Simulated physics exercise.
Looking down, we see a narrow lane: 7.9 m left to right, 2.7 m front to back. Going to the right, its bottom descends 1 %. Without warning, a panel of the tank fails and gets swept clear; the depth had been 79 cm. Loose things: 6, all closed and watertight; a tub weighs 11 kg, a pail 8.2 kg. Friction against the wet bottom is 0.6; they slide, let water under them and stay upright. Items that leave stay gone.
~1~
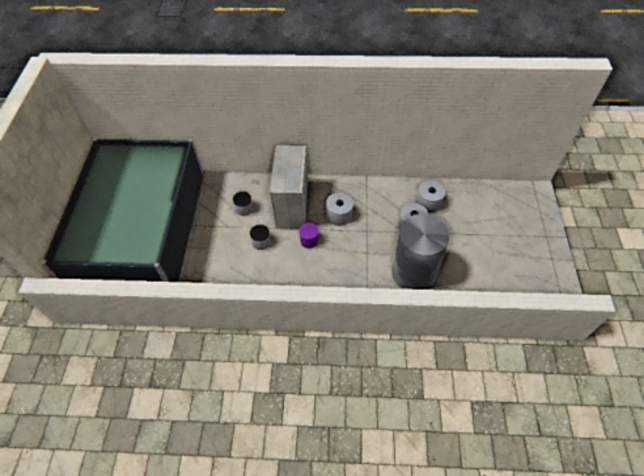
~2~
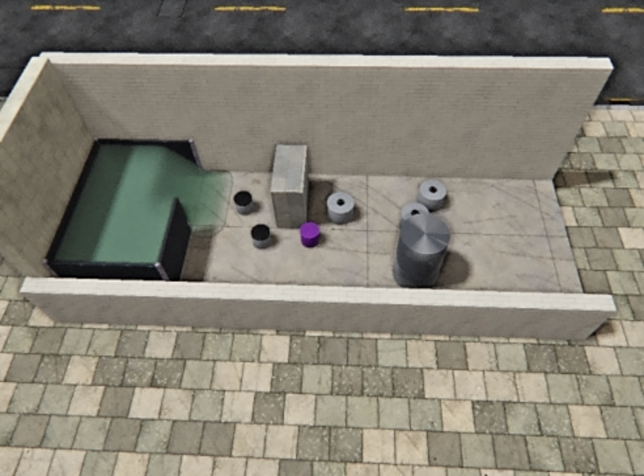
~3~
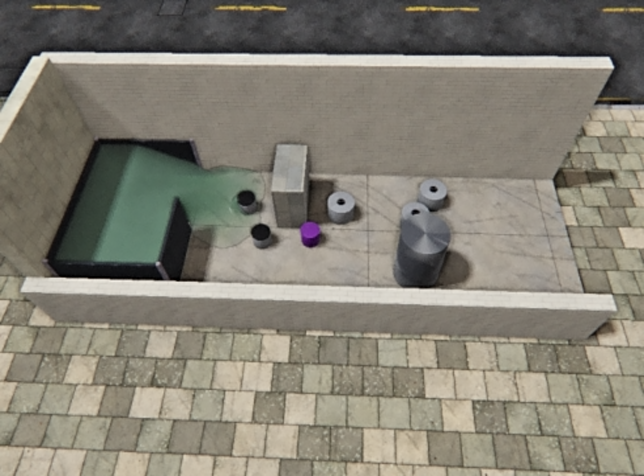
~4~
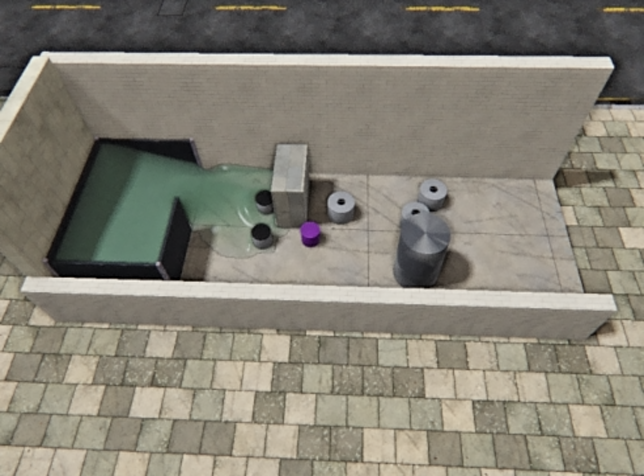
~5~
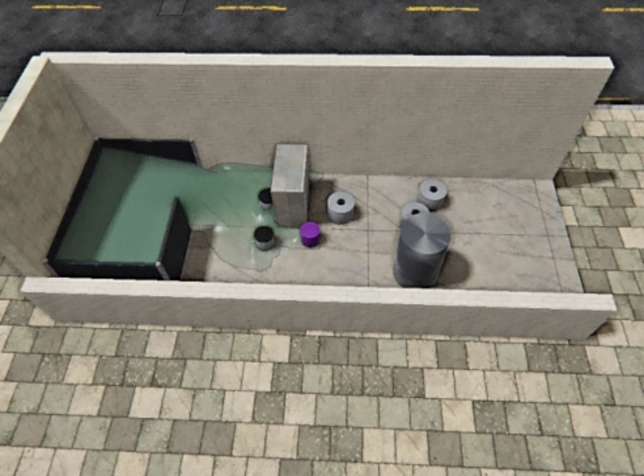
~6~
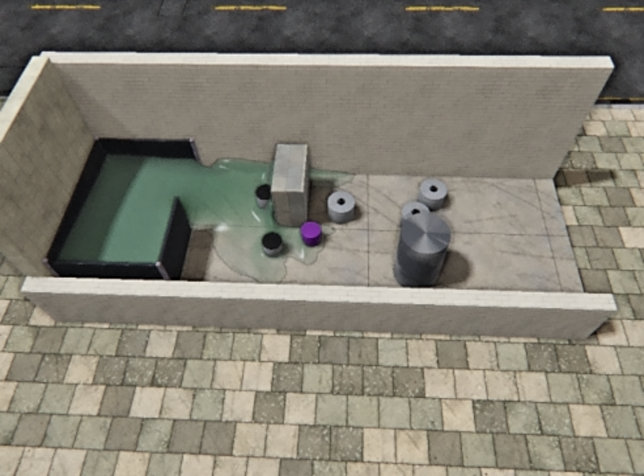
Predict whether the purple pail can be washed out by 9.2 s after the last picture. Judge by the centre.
It does not break free in time.
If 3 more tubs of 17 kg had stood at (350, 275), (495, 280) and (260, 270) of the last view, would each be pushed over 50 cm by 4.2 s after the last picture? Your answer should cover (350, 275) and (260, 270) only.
One by one: Bigger shift, bigger shift.
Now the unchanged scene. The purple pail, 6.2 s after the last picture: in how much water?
8 cm, roughly.
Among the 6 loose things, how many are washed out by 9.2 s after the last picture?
I get 2 in all.
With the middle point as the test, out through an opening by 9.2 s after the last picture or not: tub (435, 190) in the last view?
It has crossed.
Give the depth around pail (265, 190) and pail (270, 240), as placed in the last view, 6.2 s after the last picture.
Some 13 cm at the first, some 14 cm at the second.
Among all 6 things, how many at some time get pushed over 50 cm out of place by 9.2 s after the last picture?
All told, that gives 6.
Then, 1.2 s after the last picture the purple pail is near (340, 234), 0.5 m from its start, aground; 0 of 6 are out; 1 afloat.
Then, 3.8 s after the last picture the purple pail is near (340, 234), 0.5 m from its start, aground; 1 of 6 are out; 2 afloat.
Then, 6.2 s after the last picture the purple pail is near (341, 234), 0.5 m from its start, aground; 2 of 6 are out; 2 afloat.
Then, 9.2 s after the last picture the purple pail is near (353, 222), 0.7 m from its start, aground; 2 of 6 are out; 2 afloat.
